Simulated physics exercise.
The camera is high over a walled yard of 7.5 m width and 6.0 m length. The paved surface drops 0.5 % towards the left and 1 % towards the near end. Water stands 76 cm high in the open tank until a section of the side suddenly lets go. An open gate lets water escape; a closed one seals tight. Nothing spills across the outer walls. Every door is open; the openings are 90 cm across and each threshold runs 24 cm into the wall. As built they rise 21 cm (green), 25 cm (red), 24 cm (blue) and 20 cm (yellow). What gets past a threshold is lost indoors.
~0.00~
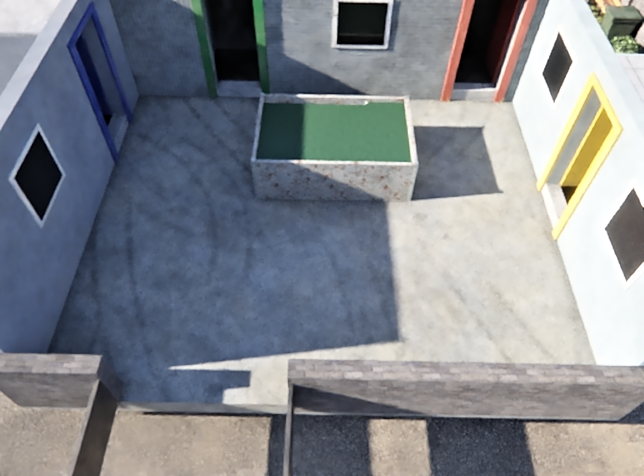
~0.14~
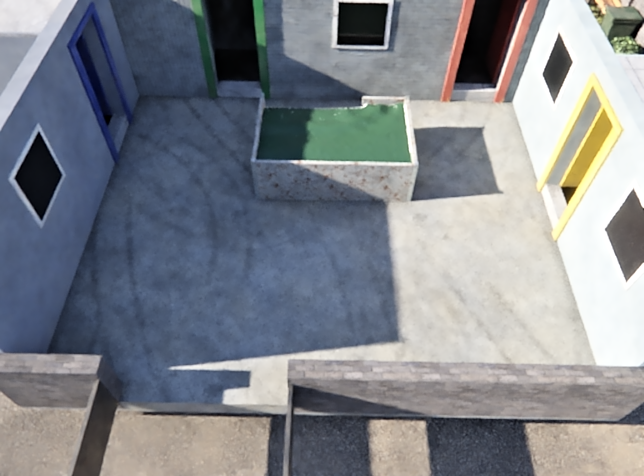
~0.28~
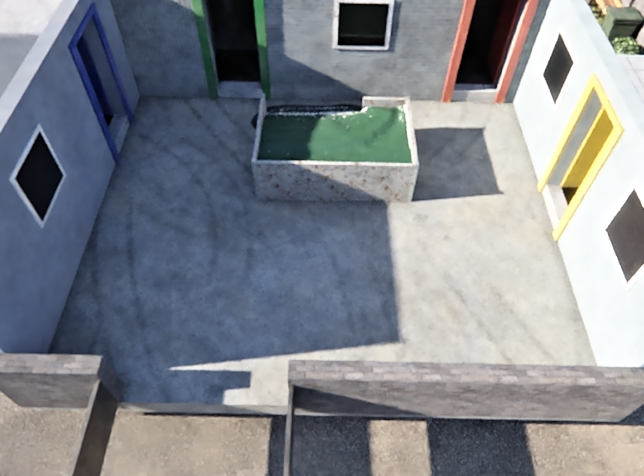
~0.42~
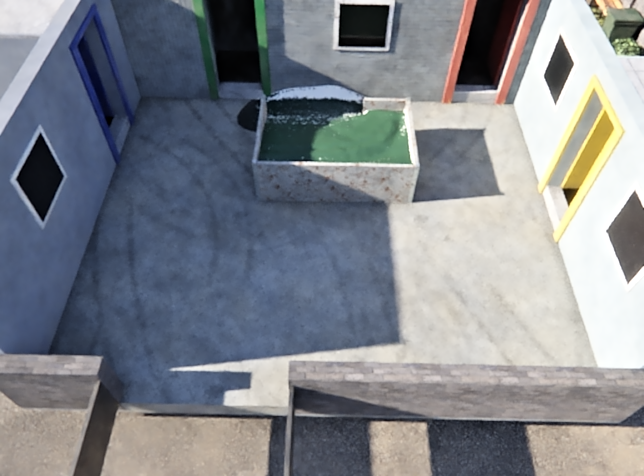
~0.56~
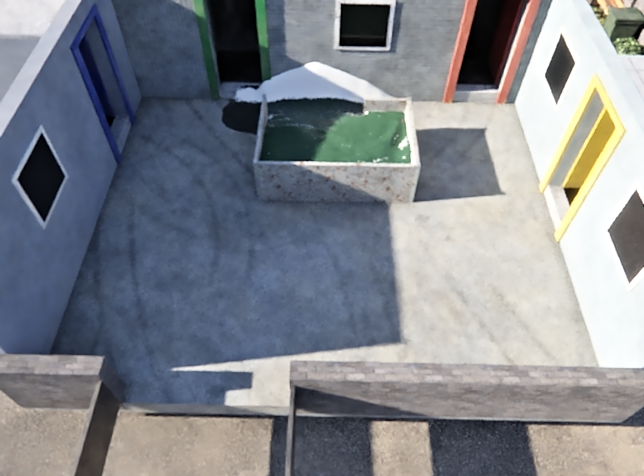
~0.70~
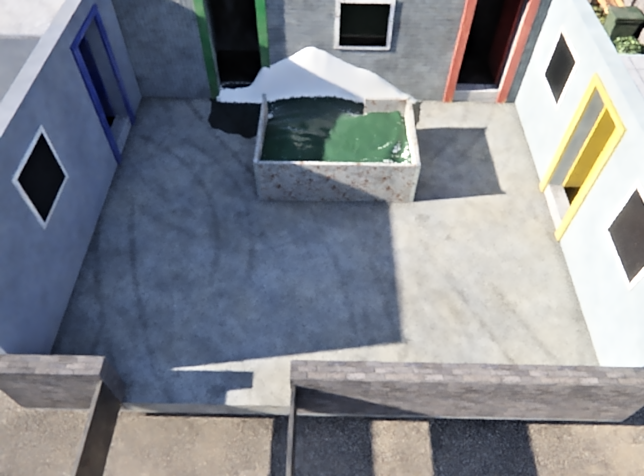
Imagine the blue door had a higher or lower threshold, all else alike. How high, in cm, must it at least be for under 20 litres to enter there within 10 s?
Some 27 cm above the ground.
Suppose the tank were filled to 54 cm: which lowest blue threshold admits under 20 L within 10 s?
About 18 cm.
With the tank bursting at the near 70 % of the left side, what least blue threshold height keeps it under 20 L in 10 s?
Some 27 cm.
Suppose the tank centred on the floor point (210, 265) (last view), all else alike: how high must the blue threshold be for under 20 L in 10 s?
Some 25 cm.
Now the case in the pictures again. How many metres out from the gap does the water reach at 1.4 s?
Some 4.0 m out.
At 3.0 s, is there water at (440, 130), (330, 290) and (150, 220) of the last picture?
In turn: Flooded, not reached, wet.
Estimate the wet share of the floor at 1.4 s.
Some 20 per cent of it.
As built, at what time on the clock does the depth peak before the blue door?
Around 2.2 s.
After 1.4 s water covers 20 % of the floor, deepest (55 cm) near (312, 106); it has not reached the blue door.
After 3.0 s water covers 40 % of the floor, deepest (31 cm) near (147, 110); 28 cm at the blue door, 28 litres in over its 24 cm threshold.
After 10.0 s water covers 95 % of the floor, deepest (12 cm) near (41, 383); 7 cm at the blue door, 33 litres in over its 24 cm threshold.
At the blue door as built, the water arrived by 1.6 s and peaked near 34 cm at 2.2 s.
With a threshold of 24.5 cm, 30 litres would have come in within the 10 s; with 33.5 cm, 3 litres. So under 20 litres takes about 27 cm.
